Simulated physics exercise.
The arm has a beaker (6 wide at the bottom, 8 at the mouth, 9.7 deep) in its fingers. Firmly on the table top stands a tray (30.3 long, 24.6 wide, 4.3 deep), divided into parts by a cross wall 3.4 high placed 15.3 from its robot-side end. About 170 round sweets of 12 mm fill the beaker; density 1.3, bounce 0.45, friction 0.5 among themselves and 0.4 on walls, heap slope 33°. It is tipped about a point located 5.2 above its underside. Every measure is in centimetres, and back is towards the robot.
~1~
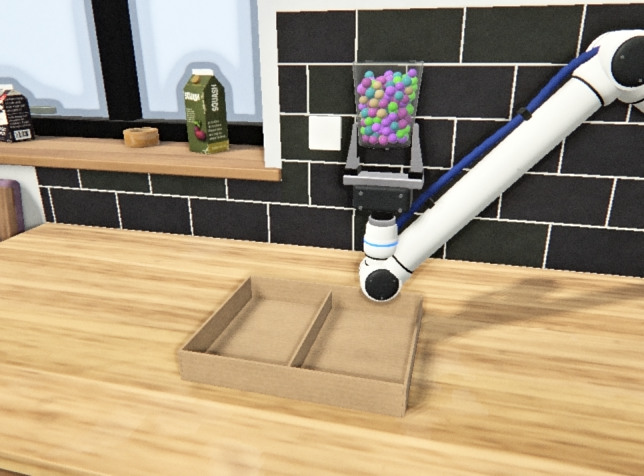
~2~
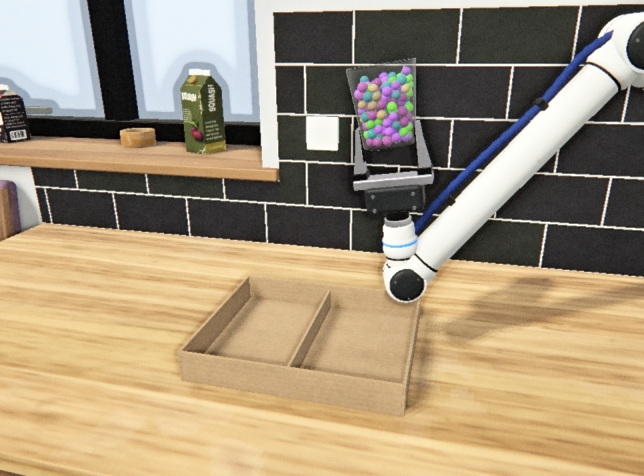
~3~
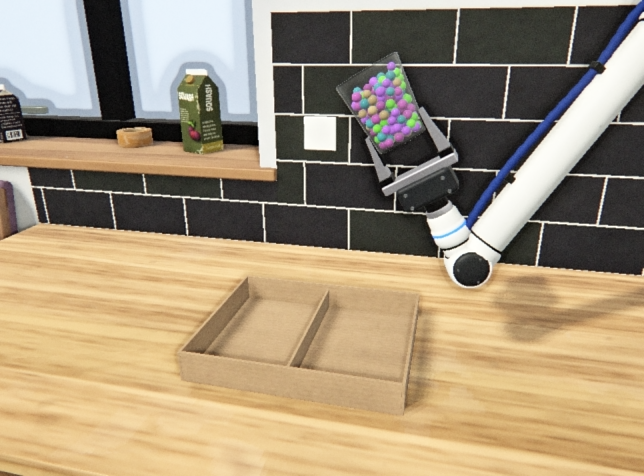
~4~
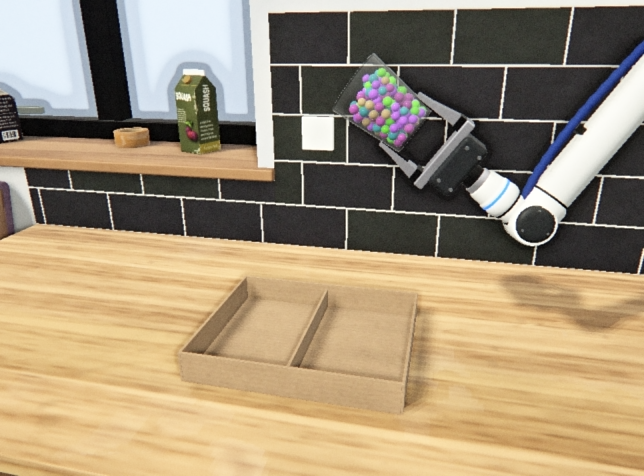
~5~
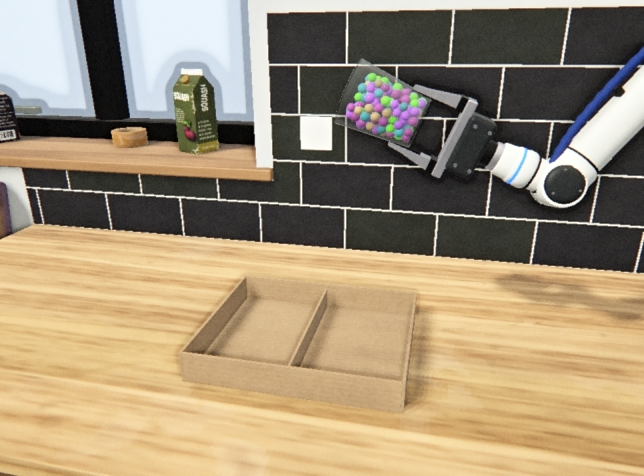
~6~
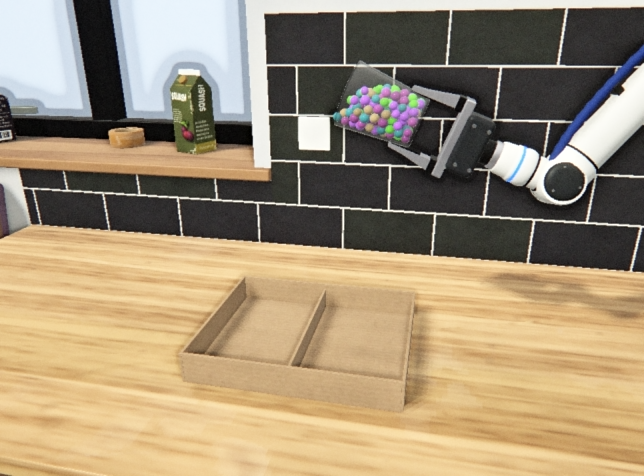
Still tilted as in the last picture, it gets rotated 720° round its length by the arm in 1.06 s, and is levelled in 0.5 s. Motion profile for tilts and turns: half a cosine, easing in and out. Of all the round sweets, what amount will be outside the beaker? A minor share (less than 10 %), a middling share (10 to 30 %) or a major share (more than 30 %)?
A middling share.
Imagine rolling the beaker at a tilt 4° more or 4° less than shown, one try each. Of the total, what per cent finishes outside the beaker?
About 25 and 10 per cent.
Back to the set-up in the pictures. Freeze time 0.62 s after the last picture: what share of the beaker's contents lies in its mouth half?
About 45 %.
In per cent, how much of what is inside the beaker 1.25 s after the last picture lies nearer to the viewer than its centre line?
About 55 %.
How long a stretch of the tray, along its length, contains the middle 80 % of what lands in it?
I'd put it at around 24 cm.
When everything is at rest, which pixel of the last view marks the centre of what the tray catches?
The middle lies at roughly (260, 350).
Then, 0.62 s later, tipped 69°, highest piece 41 above the table; 153 in the beaker, 6 in the far-side part, 8 in flight or on a rim.
Then, 1.25 s later, tipped 48°, highest piece 39 above the table; 141 in the beaker, 20 in the far-side part, 5 in the robot-side part, 1 in flight or on a rim.
Then, 1.76 s later, upright, highest piece 41 above the table; 141 in the beaker, 20 in the far-side part, 6 in the robot-side part.
Then, 2.46 s later, upright, highest piece 41 above the table; 141 in the beaker, 20 in the far-side part, 6 in the robot-side part.
At rest, 141 in the beaker, 20 in the far-side part, 6 in the robot-side part. That is 16 % outside the beaker.
